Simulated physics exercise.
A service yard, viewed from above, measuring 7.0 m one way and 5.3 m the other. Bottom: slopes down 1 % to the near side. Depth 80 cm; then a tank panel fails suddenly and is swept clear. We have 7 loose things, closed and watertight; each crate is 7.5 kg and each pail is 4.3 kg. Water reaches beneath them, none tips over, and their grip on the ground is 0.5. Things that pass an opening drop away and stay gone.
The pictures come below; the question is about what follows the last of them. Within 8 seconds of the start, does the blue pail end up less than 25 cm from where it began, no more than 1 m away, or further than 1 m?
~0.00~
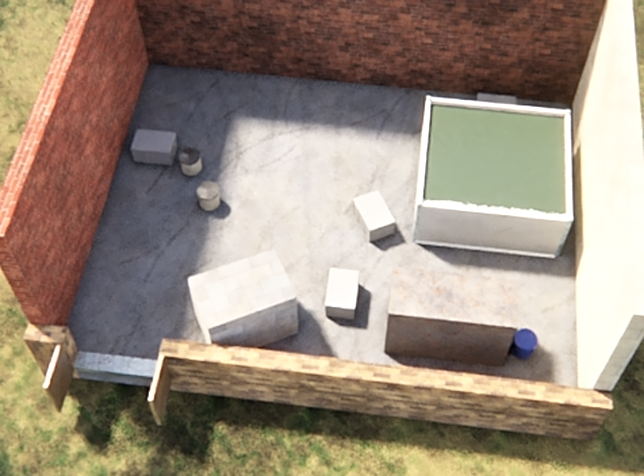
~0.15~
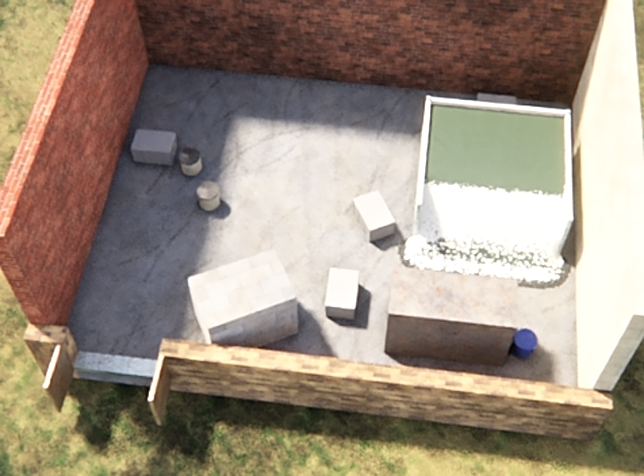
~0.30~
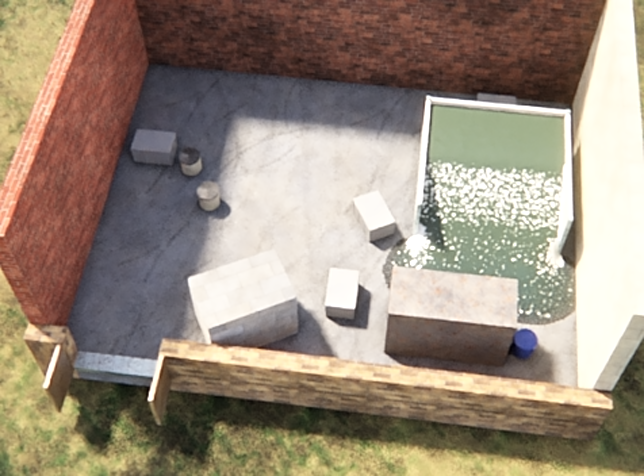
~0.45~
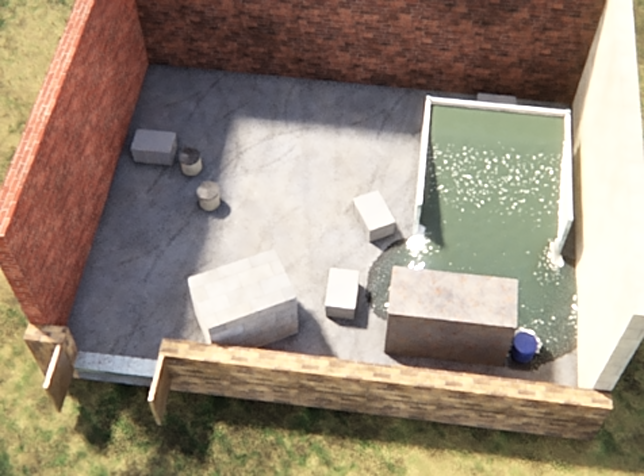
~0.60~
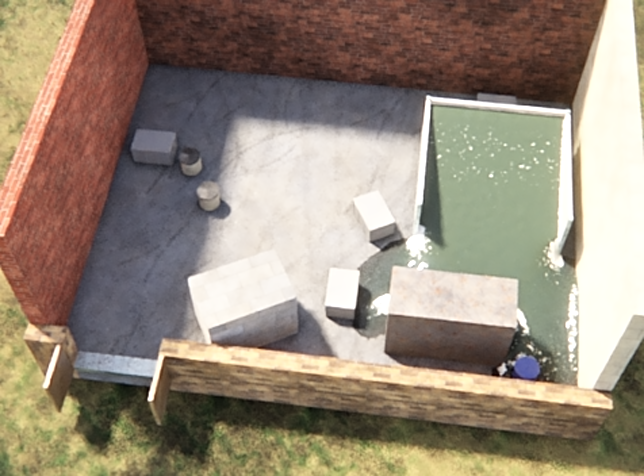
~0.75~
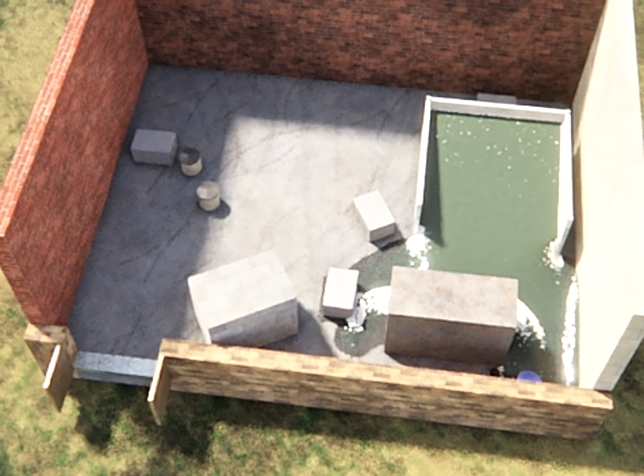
It ends up further than 1 m away.
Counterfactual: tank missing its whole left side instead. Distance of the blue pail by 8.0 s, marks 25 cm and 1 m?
Afterwards the blue pail stays almost motionless.
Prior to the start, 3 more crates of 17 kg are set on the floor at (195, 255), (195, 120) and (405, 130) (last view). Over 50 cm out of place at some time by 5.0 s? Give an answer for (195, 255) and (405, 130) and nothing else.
Taking them in order, they come out greater and smaller.
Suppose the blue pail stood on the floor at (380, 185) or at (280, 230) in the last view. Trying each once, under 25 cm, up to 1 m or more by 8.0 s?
Results, in order: Displaced moderately, then borne far off.
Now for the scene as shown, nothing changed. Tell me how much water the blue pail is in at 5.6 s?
About 10 cm.
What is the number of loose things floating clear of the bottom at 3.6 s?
At that moment it comes to 4.
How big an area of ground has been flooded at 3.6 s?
Near 29 m2 in all.
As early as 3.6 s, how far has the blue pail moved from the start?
Roughly 350 cm.
After 1.6 s the blue pail is near (489, 358), 0.7 m from its start, afloat; 0 of 7 are out; 2 afloat.
After 3.6 s the blue pail is near (277, 339), 3.3 m from its start, afloat; 0 of 7 are out; 4 afloat.
After 5.6 s the blue pail is near (316, 284), 2.9 m from its start, afloat; 0 of 7 are out; 7 afloat.
After 8.0 s the blue pail is near (244, 154), 4.9 m from its start, afloat; 0 of 7 are out; 7 afloat.
